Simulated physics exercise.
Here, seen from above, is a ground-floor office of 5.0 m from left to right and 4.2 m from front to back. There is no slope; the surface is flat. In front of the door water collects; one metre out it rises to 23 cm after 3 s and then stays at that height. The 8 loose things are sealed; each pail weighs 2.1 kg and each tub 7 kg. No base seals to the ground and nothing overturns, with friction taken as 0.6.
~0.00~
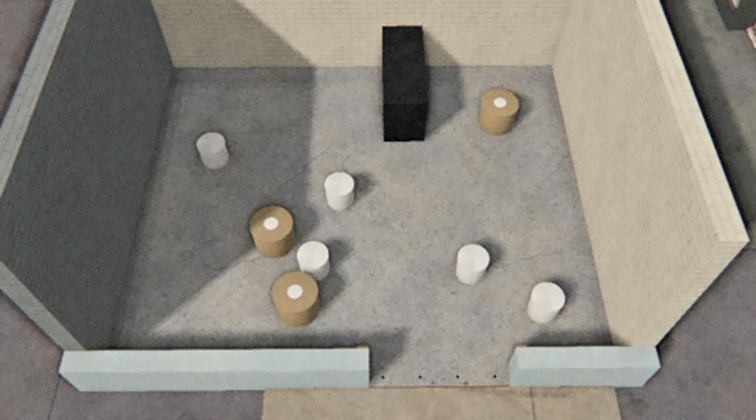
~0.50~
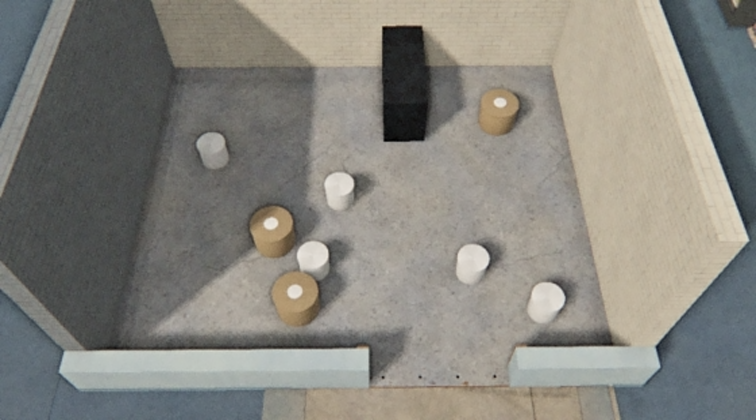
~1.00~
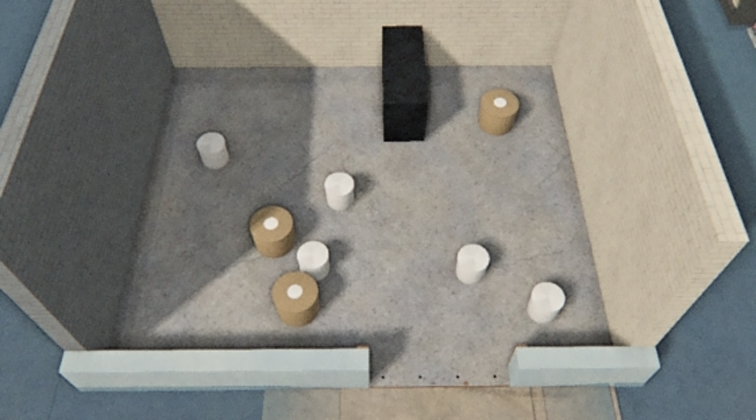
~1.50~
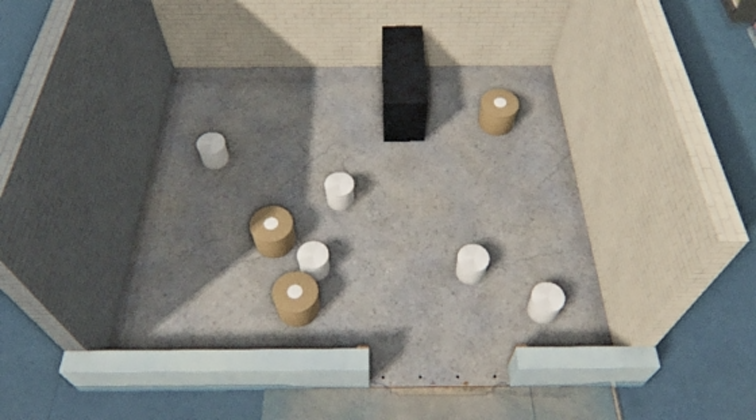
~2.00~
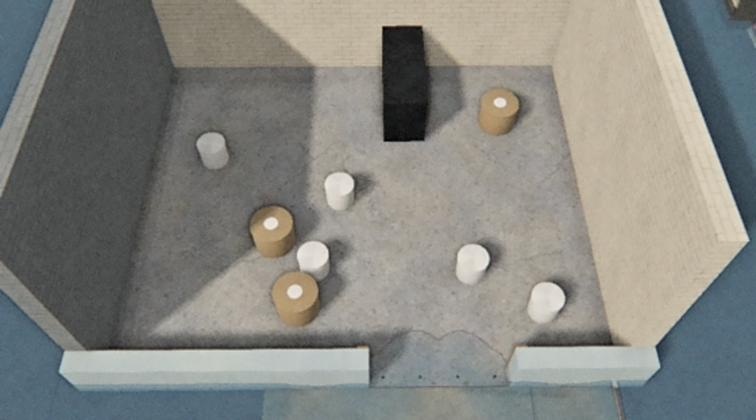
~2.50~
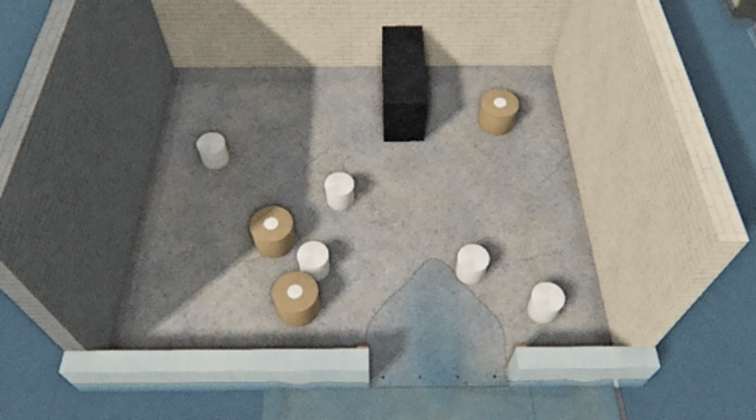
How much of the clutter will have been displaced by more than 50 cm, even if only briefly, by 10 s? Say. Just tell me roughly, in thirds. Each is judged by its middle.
The number moved that far will range a third to two thirds.
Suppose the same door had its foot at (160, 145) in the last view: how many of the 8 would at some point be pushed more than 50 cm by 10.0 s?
The answer then is 4.
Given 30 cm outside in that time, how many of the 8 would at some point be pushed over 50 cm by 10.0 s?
You'd get 5 in that case.
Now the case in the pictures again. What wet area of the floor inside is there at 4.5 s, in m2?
That flooded area is roughly 10.5 m2.
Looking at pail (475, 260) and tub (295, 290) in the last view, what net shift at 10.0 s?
They sit 300 cm and 0 cm away, in the order given.
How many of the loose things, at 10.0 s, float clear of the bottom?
That would be 5 of them.
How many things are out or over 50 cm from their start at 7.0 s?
3.
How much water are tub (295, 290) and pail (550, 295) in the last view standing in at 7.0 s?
Depths: Near 2 cm, then near 2 cm.
After 3.5 s 1 of 8 are over 50 cm from their spots; 0 afloat.
After 4.5 s 2 of 8 are over 50 cm from their spots; 0 afloat.
After 7.0 s 3 of 8 are over 50 cm from their spots; 3 afloat.
After 10.0 s 4 of 8 are over 50 cm from their spots, and 4 have been at some point; 5 afloat.
